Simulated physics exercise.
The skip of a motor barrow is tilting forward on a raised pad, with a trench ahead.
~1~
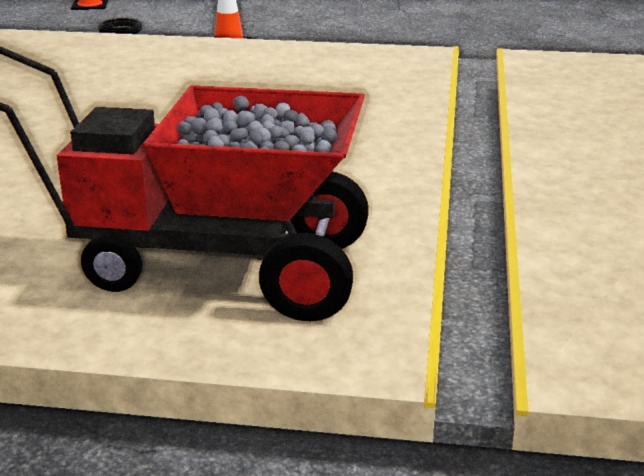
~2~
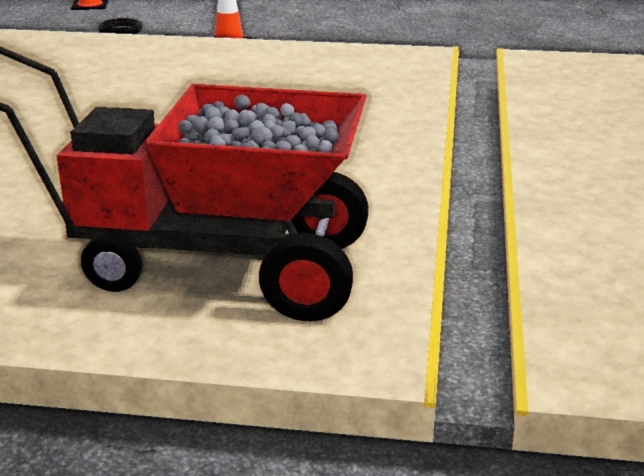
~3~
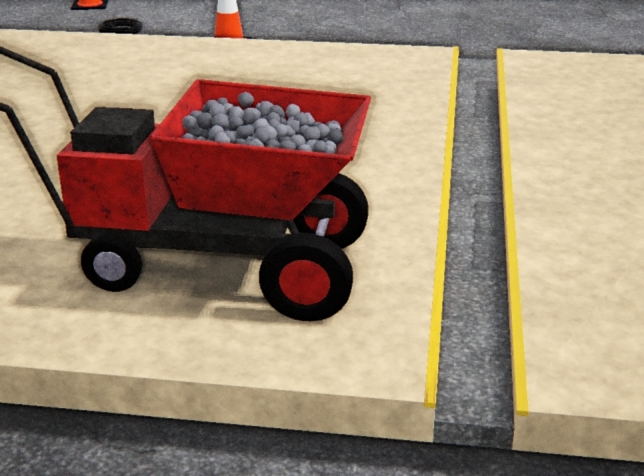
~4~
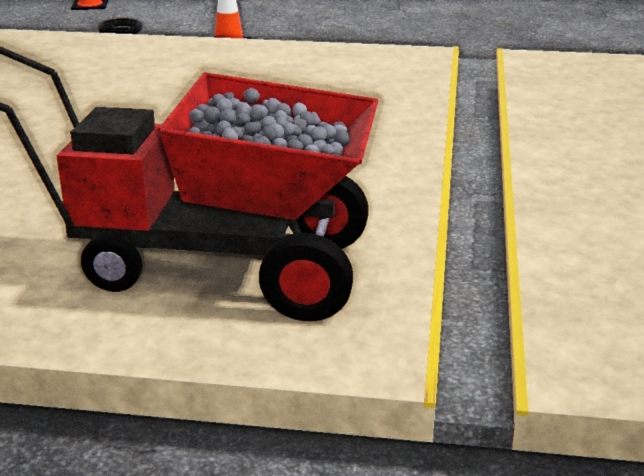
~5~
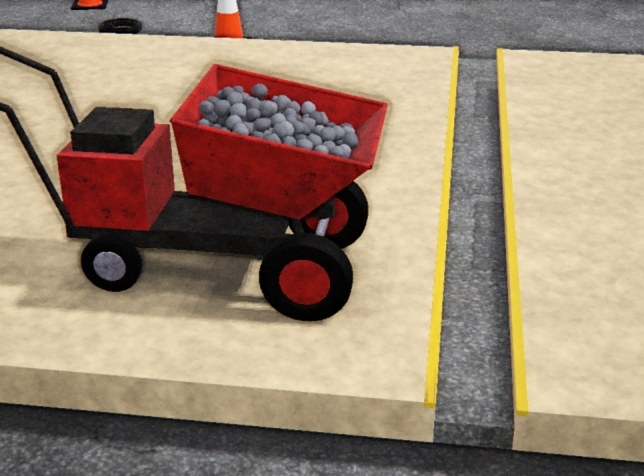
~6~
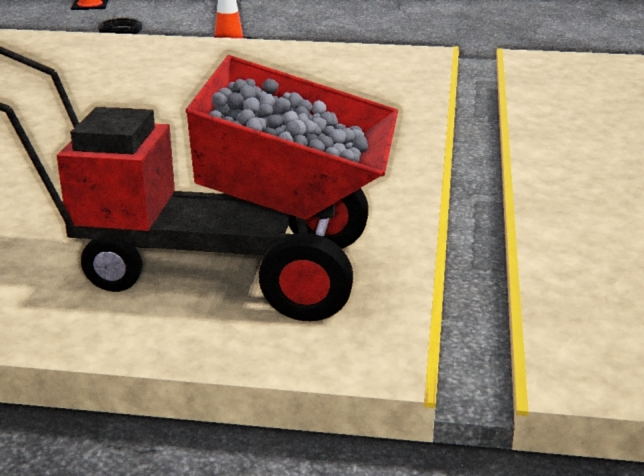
A red motor barrow with black handles at the left stands on a raised, pale tan pad over grey asphalt, seen from the side and slightly above. Round grey cobbles fill its red skip, a narrow trench edged with yellow lines lies to the right, and orange cones stand behind. The skip starts level, then tilts gradually forward to the right, its rear rising, while the wheels and camera stay still.
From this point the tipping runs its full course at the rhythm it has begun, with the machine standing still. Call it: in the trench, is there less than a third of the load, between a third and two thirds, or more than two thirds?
Between a third and two thirds of the load is in the trench.
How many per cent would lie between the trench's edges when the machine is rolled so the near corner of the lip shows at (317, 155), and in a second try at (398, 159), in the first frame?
60 and 10 percent, in that order.
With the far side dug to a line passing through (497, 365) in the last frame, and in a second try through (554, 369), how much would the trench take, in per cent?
The first try comes out at 40 percent and the second at 80 percent.
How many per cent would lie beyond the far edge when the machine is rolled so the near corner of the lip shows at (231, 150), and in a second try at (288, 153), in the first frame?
You'd get around 0 in a hundred, then 10 in a hundred.
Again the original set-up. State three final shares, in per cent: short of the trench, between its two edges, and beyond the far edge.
I'd estimate short near 0, between near 60 and beyond near 25 per cent.
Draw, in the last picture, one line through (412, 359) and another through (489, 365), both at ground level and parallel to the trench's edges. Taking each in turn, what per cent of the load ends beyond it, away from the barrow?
Estimate: 80 % and 50 %, respectively.
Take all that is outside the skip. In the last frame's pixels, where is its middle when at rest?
I'd mark it at roughly (493, 285).
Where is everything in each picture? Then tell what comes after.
Lip of the skip at (343, 156), level; top of the load at (246, 133), round cobbles; first edge of the trench at (433, 359); far edge at (520, 367), the trench under half as wide as the skip, and shallow for its width, in the first picture.
Lip of the skip at (345, 157), level; top of the load at (248, 132), in the second picture.
Lip of the skip at (351, 159), tipped barely; top of the load at (252, 130), in the third picture.
Lip of the skip at (359, 162), tipped a little; top of the load at (243, 119), in the fourth picture.
Lip of the skip at (370, 167), tipped a little; top of the load at (253, 115), in the fifth picture.
Lip of the skip at (382, 174), tipped clearly; top of the load at (253, 117); first edge of the trench at (433, 359); far edge at (520, 367), in the sixth picture.
Soon, skip tipped steeply; all in the skip.
A while on, skip tipped right over; most in the skip; about a quarter in or heaped over the trench; a stray few beyond it; a stray few falling.
Towards the end, skip tipped right over; about a quarter in the skip; about half in or heaped over the trench; about a quarter beyond it.
Finally, skip tipped right over; about a quarter in the skip; about two thirds in or heaped over the trench; about a quarter beyond it.
